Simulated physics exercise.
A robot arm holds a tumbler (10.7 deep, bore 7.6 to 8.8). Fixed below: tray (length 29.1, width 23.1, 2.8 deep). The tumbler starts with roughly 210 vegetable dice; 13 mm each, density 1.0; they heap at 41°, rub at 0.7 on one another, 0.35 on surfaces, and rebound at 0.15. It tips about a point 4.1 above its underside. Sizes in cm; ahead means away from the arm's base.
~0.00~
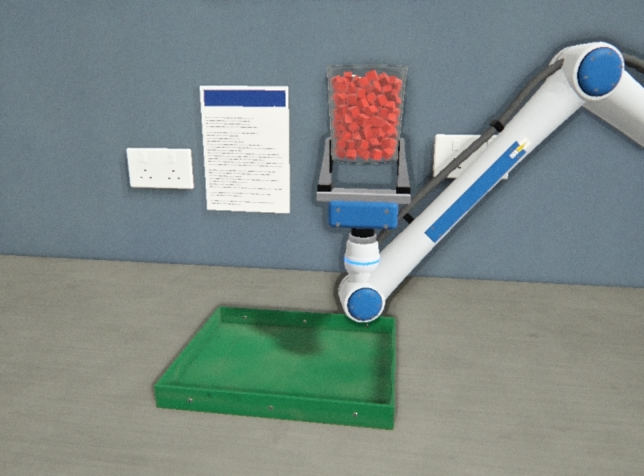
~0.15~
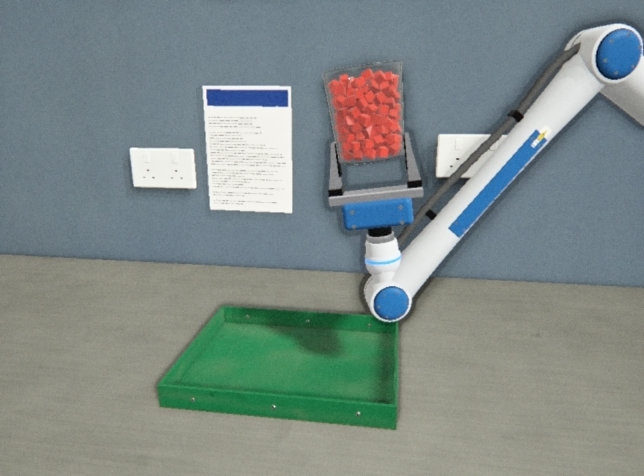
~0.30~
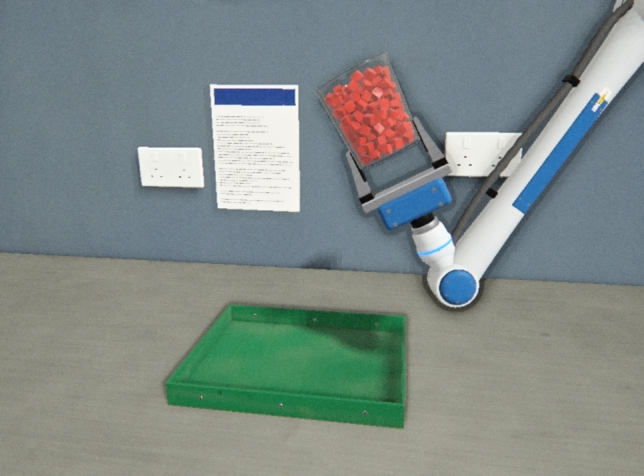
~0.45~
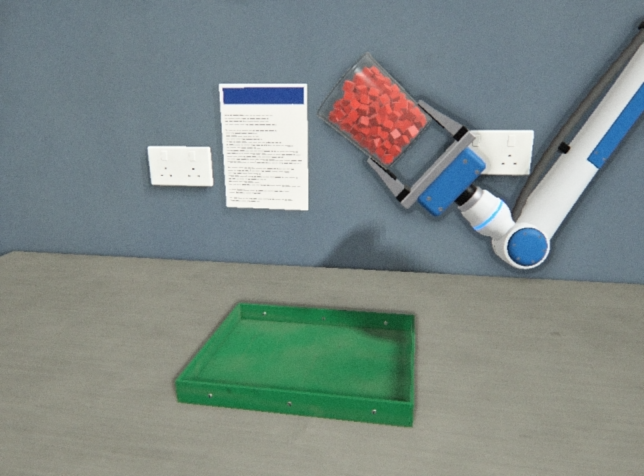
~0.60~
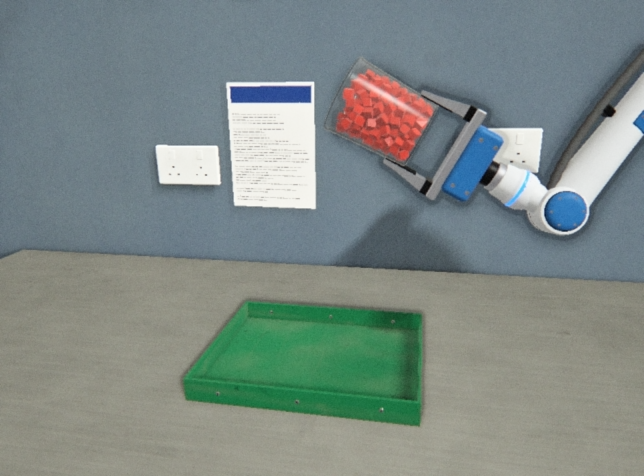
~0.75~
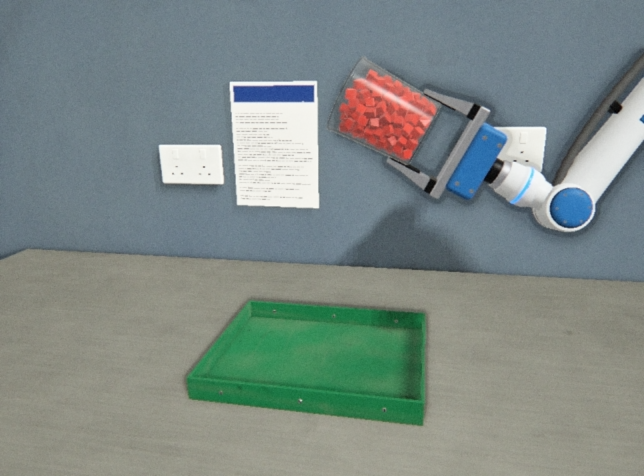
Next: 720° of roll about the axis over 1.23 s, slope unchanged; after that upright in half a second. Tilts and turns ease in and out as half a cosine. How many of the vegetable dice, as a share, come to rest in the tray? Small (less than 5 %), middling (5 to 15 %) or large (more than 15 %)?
Answer: Small; less than 5 % of the vegetable dice finish in the tray.
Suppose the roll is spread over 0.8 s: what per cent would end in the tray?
It would be near 0 per cent.
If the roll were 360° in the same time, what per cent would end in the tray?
Then about 0 per cent.
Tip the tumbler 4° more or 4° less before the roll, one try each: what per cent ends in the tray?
About 5 and 0 per cent.
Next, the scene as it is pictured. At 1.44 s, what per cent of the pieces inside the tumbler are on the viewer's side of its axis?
Roughly 50 per cent.
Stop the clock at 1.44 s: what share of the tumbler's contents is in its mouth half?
About 45 per cent.
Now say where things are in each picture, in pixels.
The first frame shows tumbler middle at (366, 116), upright; upper third of the load around (364, 93), from x 335 to 395, top at y 75; 207 in the tumbler.
The second frame shows tumbler middle at (367, 115), tipped 8°; upper third of the load around (365, 93), from x 335 to 395, top at y 75.
The third frame shows tumbler middle at (371, 115), tipped 28°; upper third of the load around (368, 96), from x 330 to 410, top at y 70.
The fourth frame shows tumbler middle at (377, 115), tipped 49°; upper third of the load around (373, 99), from x 335 to 420, top at y 75.
The fifth frame shows tumbler middle at (383, 116), tipped 62°; upper third of the load around (379, 99), from x 340 to 430, top at y 75.
The sixth frame shows tumbler middle at (386, 115), tipped 63°; upper third of the load around (382, 99), from x 345 to 430, top at y 75; 207 in the tumbler.
After 1.44 s, tipped 63°, highest piece 40 above the table; 207 in the tumbler.
After 2.13 s, tipped 49°, highest piece 39 above the table; 207 in the tumbler.
After 2.68 s, upright, highest piece 41 above the table; 207 in the tumbler.
After 3.38 s, upright, highest piece 41 above the table; 207 in the tumbler.
At rest, 207 in the tumbler. That is 0 % in the tray.
